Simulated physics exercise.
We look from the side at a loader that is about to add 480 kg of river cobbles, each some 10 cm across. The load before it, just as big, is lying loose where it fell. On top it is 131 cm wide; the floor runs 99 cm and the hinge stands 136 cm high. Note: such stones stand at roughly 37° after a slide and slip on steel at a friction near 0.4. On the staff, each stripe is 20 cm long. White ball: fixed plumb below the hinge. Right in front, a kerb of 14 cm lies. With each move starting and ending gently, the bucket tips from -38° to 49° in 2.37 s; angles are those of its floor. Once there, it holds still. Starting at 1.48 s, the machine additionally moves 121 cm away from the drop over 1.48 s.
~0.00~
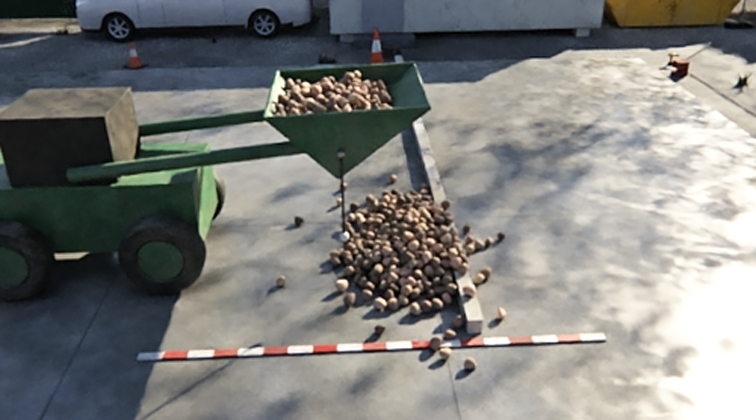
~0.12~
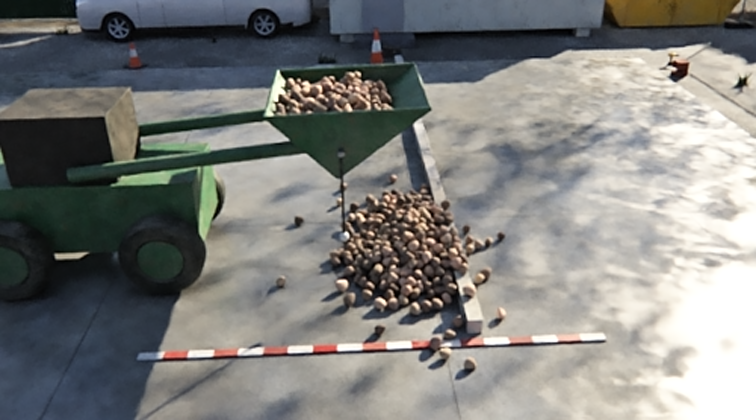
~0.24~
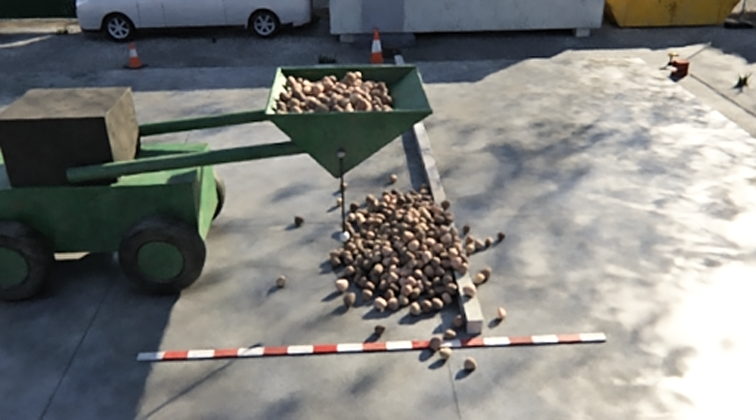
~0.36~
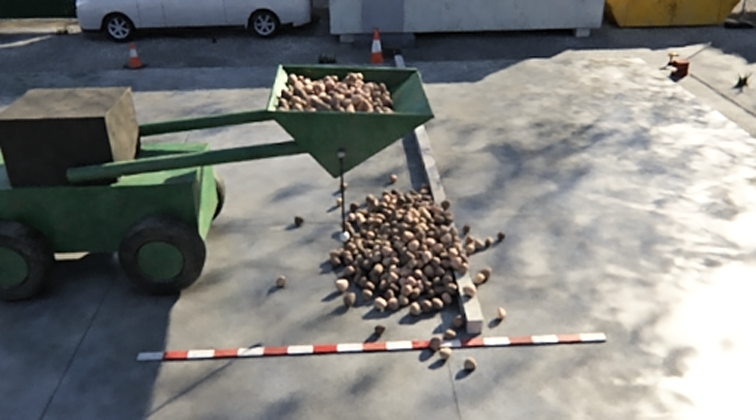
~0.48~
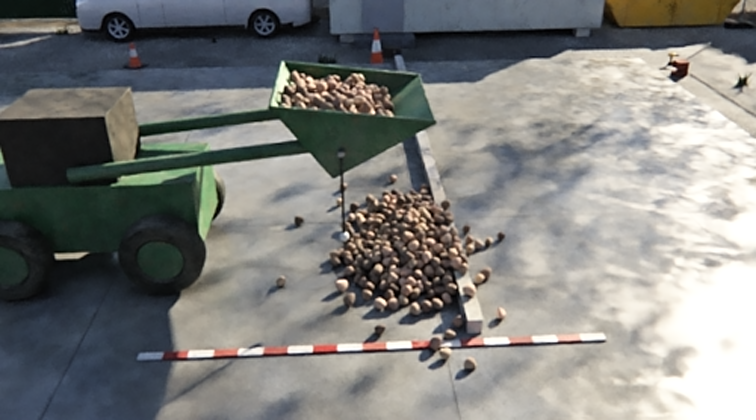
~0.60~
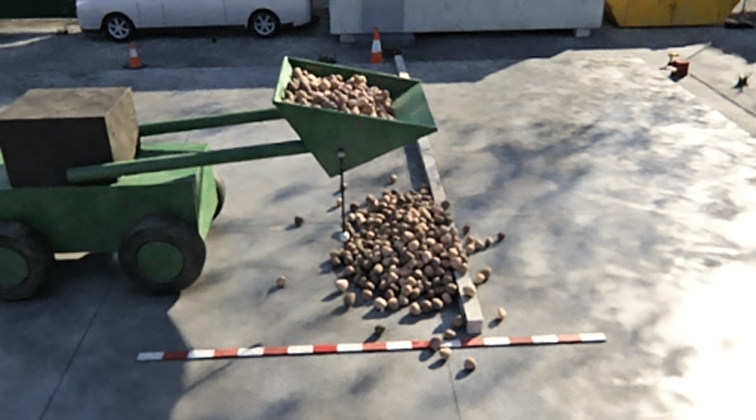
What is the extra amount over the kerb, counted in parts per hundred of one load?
Close to 8 parts in a hundred.
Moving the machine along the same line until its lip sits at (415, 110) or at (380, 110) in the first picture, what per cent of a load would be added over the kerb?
Near 0 in a hundred first, near 0 in a hundred second.
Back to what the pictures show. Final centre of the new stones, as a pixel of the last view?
Around (387, 234).
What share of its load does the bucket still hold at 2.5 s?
Roughly 0 parts in a hundred of the load.
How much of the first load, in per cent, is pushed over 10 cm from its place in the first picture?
Near 10 per cent, I reckon.
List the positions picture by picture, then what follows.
In the first frame, the bucket is at -38°, its lip at (431, 108); the top of the load is at (326, 85). The earlier load is highest near (411, 221), 27 cm above ground level, 98 % on this side of the kerb, 2 % over the kerb.
The second frame shows lip at (431, 109), floor tilted -37°, highest stones at (318, 87); the stones move at 0.0 m/s on average.
In the third frame, the bucket is at -35°, its lip at (432, 112); the top of the load is at (319, 86); the stones move at 0.1 m/s on average.
The fourth frame shows lip at (434, 116), floor tilted -33°, highest stones at (316, 85); the stones move at 0.1 m/s on average.
The fifth frame shows lip at (436, 122), floor tilted -29°, highest stones at (313, 85); the stones move at 0.1 m/s on average.
The sixth frame shows lip at (438, 130), floor tilted -24°, highest stones at (309, 84); the stones move at 0.2 m/s on average.
After 1.8 s the floor is at 36°; in per cent of one load, 76 in the bucket, 122 on this side of the kerb, 2 over the kerb; the foremost stones are at (482, 252).
After 2.5 s the floor is at 49°; in per cent of one load, 0 in the bucket, 191 on this side of the kerb, 9 over the kerb; the foremost stones are at (506, 234).
After 3.4 s the floor is at 49°; in per cent of one load, 0 in the bucket, 190 on this side of the kerb, 10 over the kerb; the foremost stones are at (524, 236).
After 6.2 s the floor is at 49°; in per cent of one load, 0 in the bucket, 190 on this side of the kerb, 10 over the kerb; the foremost stones are at (524, 236). Net gain over the kerb, 8.
